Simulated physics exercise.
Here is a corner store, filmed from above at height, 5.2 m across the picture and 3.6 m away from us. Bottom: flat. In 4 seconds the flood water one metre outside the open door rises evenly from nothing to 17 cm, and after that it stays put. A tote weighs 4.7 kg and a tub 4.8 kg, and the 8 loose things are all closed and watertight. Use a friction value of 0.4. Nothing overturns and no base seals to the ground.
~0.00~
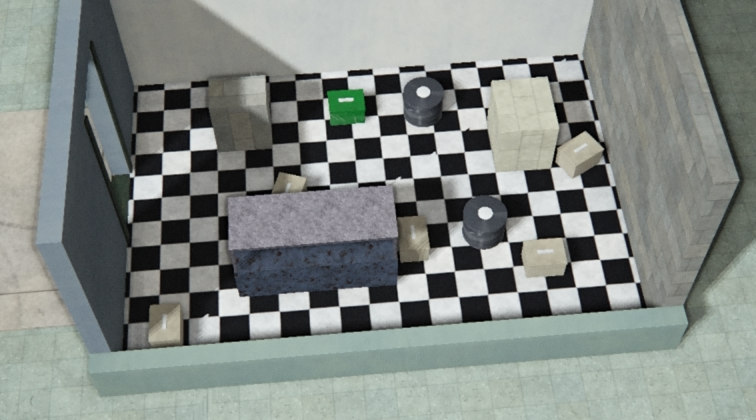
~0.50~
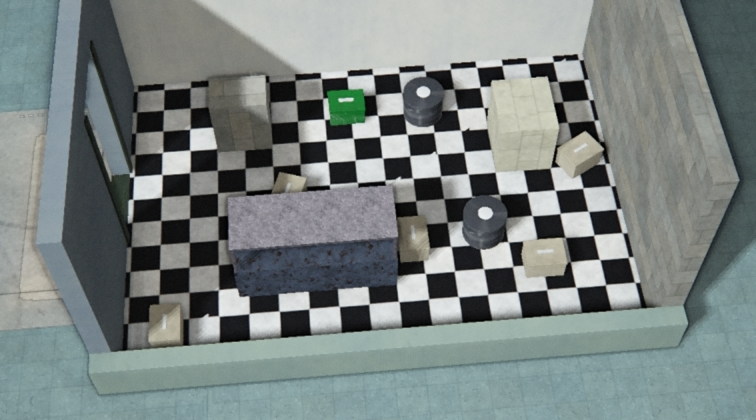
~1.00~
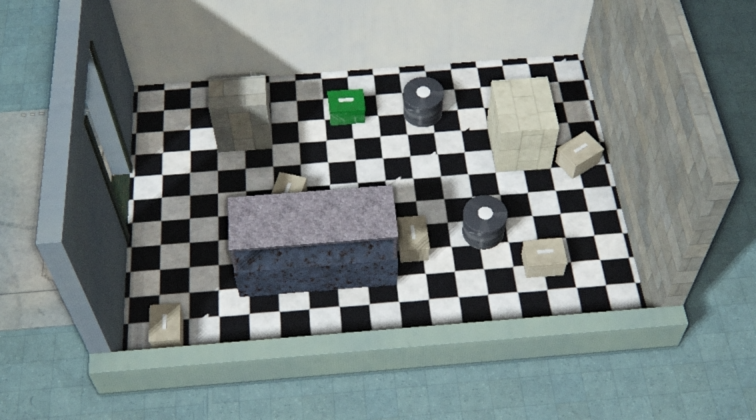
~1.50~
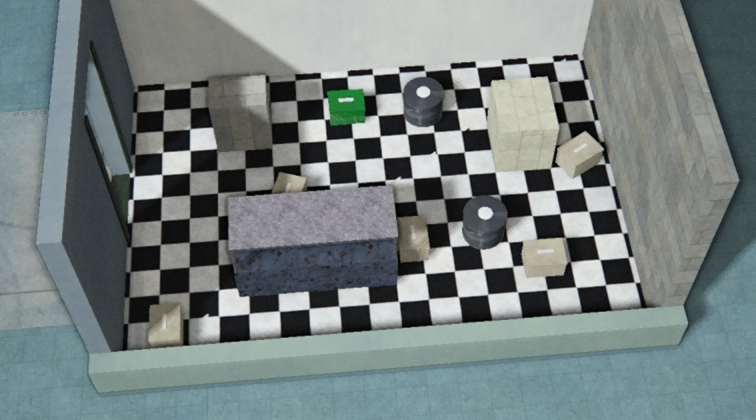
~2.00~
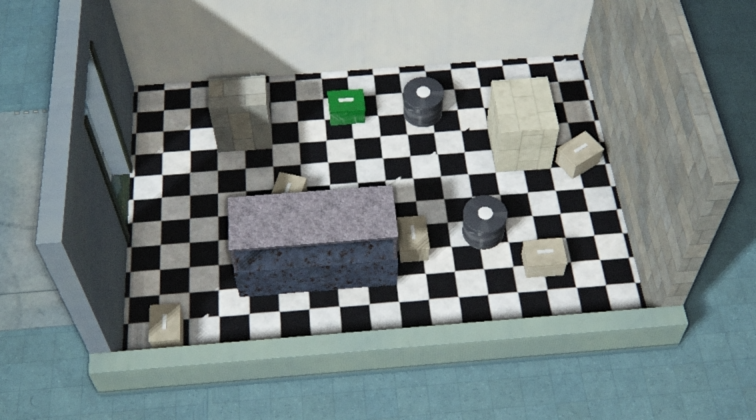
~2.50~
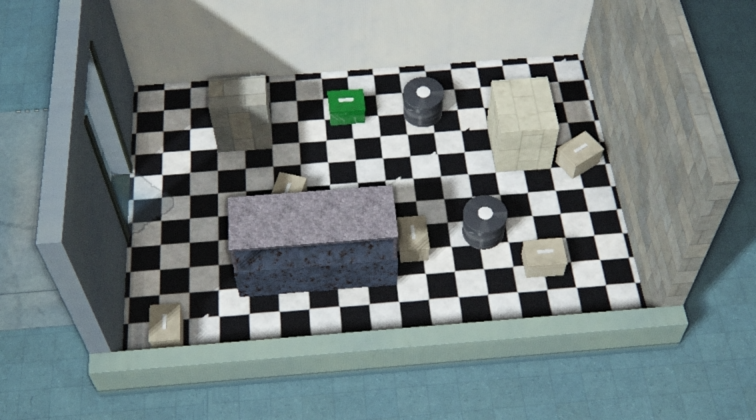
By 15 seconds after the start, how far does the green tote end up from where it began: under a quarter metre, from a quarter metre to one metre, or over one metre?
I reckon it goes some way, under a metre.
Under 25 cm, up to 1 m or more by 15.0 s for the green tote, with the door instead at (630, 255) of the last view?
Green tote: Goes a long way.
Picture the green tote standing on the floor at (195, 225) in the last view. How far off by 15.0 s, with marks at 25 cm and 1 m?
Here it heads a good way off.
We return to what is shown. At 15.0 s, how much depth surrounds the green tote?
Around 6 cm.
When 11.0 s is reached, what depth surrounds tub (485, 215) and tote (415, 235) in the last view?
About 3 and 3 cm.
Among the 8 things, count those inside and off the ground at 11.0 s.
I'd say 3 of them.
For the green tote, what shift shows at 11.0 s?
It has shifted about 5 cm.
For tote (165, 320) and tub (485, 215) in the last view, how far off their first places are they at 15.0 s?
In turn: 0 cm, 30 cm.
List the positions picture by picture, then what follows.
In the first frame, the green tote at (346, 100) rests on the ground; 0.0 m2 under water; 0 of 8 have shifted.
In the second frame, the green tote at (346, 100) rests on the ground; water covers 0.0 m2; 0 of 8 have shifted.
In the third frame, the green tote at (346, 100) rests on the ground; water covers 0.0 m2; 0 of 8 have shifted.
In the fourth frame, the green tote at (346, 100) rests on the ground; water covers 0.0 m2; 0 of 8 have shifted.
In the fifth frame, the green tote at (346, 100), on the bottom; water covers 0.0 m2; 0 of 8 have shifted.
In the sixth frame, the green tote at (346, 100) rests on the ground; water covers 0.2 m2; 0 of 8 have shifted.
After 3.5 s the green tote is near (346, 100), 0.0 m from its start, aground; 0 afloat.
After 6.8 s the green tote is near (346, 100), 0.0 m from its start, aground; 1 afloat.
After 11.0 s the green tote is near (343, 101), 0.0 m from its start, afloat; 3 afloat.
After 15.0 s the green tote is near (355, 136), 0.5 m from its start, afloat; 7 afloat.
